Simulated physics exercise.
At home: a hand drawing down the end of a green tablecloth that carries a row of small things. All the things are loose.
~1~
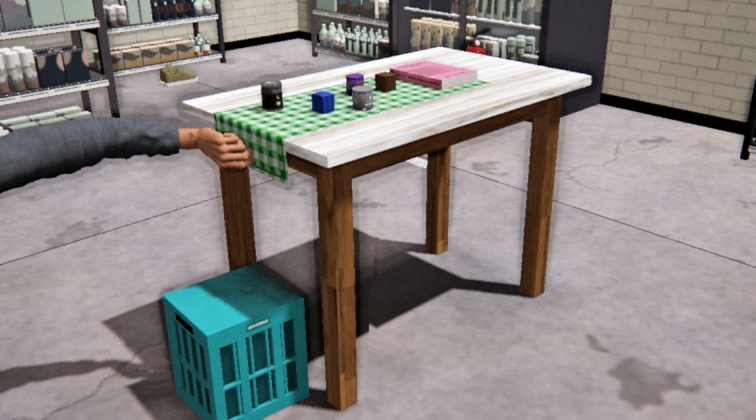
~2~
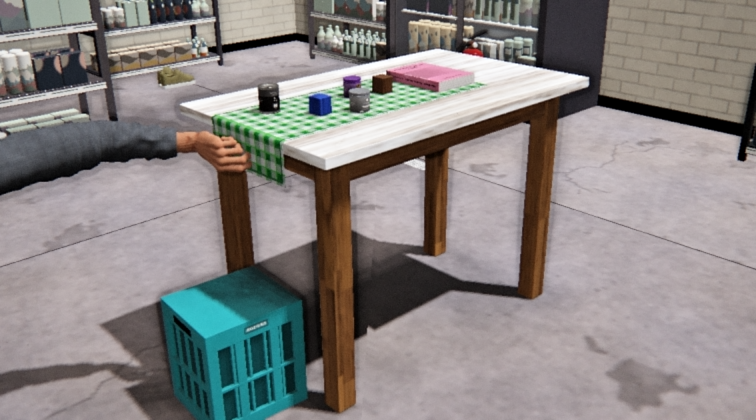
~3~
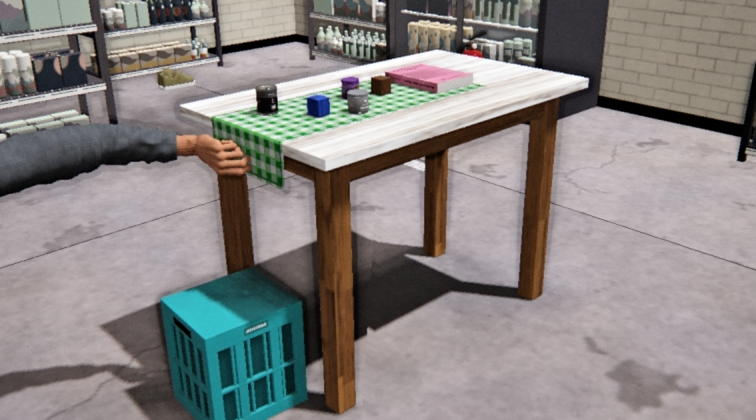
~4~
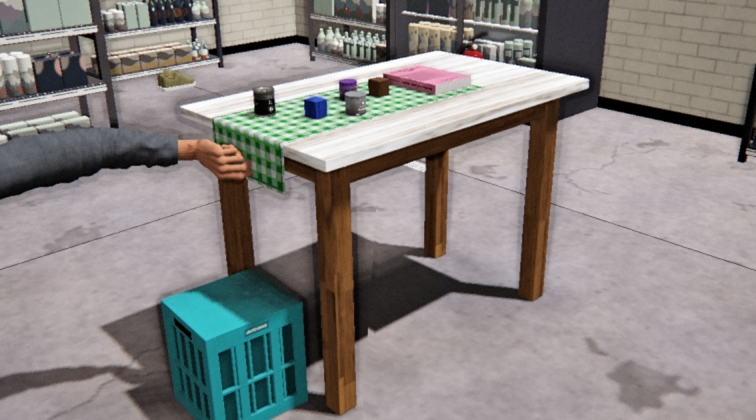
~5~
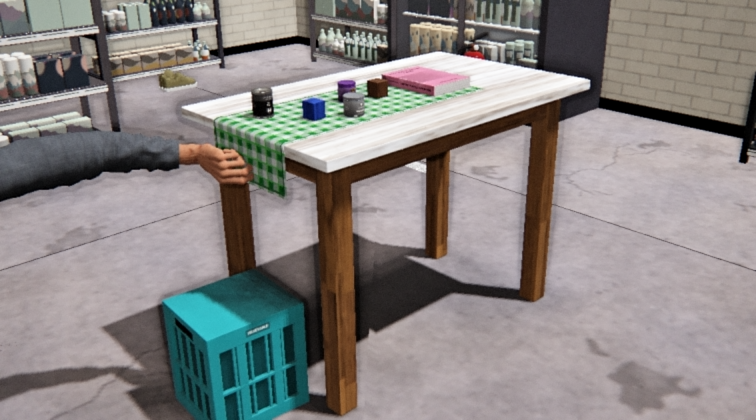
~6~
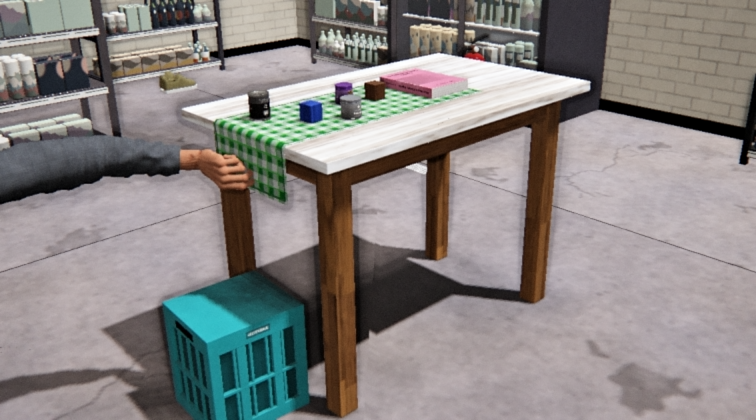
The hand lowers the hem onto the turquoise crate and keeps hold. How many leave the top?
Over the edge go three.
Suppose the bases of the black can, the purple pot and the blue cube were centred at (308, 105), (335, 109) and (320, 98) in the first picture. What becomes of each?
The black can falls; the purple pot tumbles off; the blue cube comes down.
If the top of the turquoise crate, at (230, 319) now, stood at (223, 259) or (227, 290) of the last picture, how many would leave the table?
Over the edge go 1 and 2.
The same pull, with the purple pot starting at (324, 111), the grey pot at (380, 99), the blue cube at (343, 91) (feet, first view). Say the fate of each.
The purple pot falls; the grey pot holds on; the blue cube stays on.
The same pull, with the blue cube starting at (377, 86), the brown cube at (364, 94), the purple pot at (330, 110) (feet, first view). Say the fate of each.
The blue cube remains up, the brown cube does not fall, the purple pot tumbles off.
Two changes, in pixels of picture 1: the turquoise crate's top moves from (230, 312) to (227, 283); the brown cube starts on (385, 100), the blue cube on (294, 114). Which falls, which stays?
The brown cube survives, the blue cube is carried off.
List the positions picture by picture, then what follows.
In the first frame, hem (288, 184); black can (271, 83); blue cube (323, 93); grey pot (362, 88); purple pot (355, 75); brown cube (385, 74); top of the crate (230, 312).
In the second frame, hem (286, 188); black can (268, 86).
In the third frame, hem (285, 191); blue cube (318, 97).
In the fourth frame, hem (286, 196); grey pot (355, 94); top of the crate (228, 317).
In the fifth frame, hem (287, 200); purple pot (346, 82).
In the sixth frame, hem (288, 206); black can (258, 93); blue cube (311, 103); grey pot (351, 97); purple pot (344, 84); brown cube (375, 82).
A little later, hem near (255, 269); black can and blue cube gone.
Next, hem on the crate; black can, blue cube and grey pot gone.
When it is over, hem on the crate; black can, blue cube and grey pot gone. The table loses three.
